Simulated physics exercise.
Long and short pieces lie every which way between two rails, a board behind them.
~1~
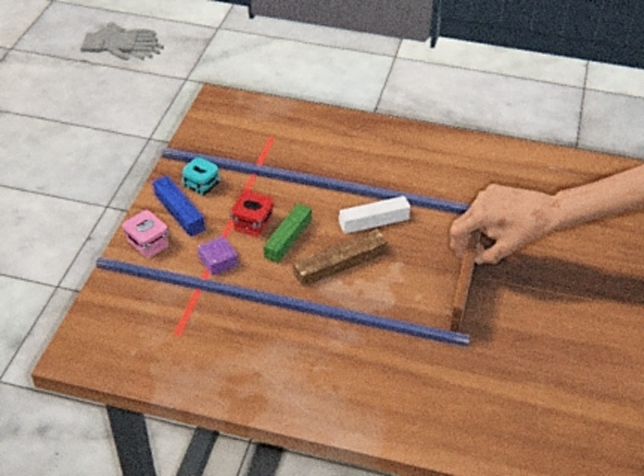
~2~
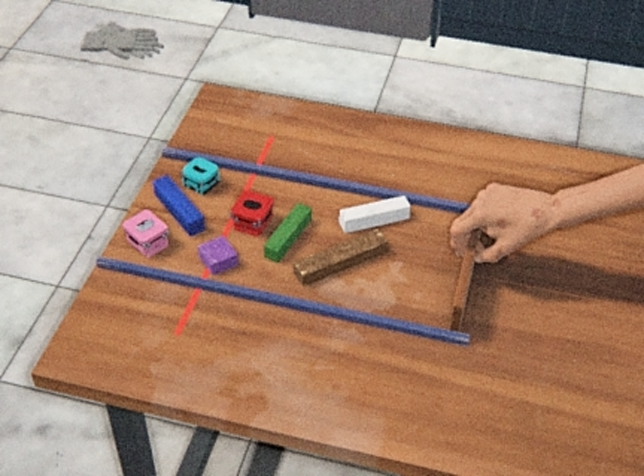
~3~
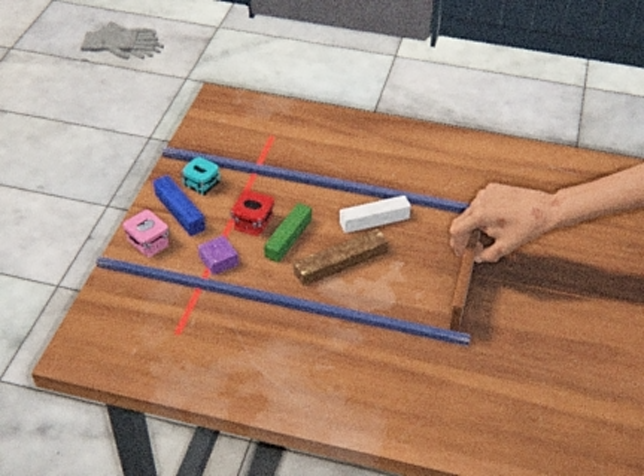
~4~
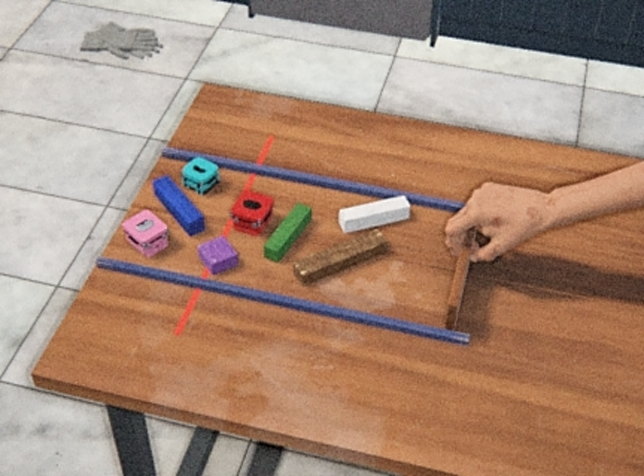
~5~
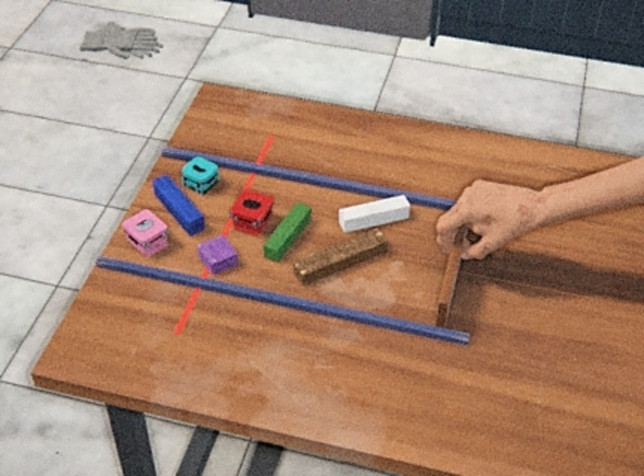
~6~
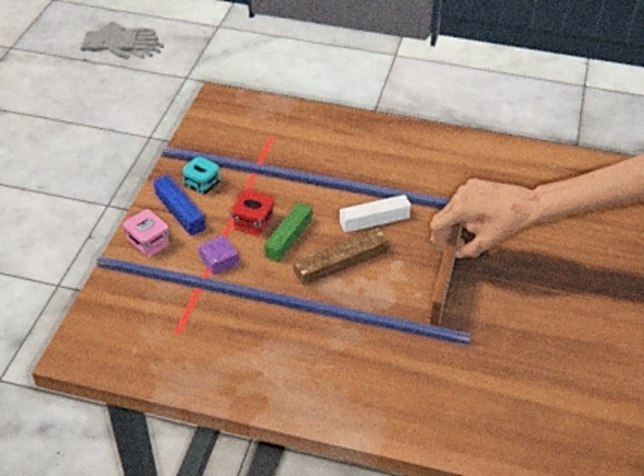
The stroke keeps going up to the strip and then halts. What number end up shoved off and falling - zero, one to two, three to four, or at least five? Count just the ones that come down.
The count is zero.
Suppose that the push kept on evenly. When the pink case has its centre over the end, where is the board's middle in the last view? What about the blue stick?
Middle approx. at (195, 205), then approx. at (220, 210).
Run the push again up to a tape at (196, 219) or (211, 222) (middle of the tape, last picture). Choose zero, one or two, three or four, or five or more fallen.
First tape: Just one or two; second tape: 1 or 2.
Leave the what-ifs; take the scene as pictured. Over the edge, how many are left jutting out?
Overhang count: 2.
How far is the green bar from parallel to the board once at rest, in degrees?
Angle: Around 20°.
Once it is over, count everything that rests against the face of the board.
Counting them up gives 2.
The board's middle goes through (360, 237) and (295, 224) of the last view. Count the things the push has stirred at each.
2 and 4.
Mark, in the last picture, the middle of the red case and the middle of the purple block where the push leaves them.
The red case finishes at (166, 207); the purple block finishes at (174, 252).
A little later, none off yet; pink case at rest near (147, 234); blue stick at rest near (179, 205); turquoise case at rest near (201, 176).
When it is over, the number that fall off is zero.
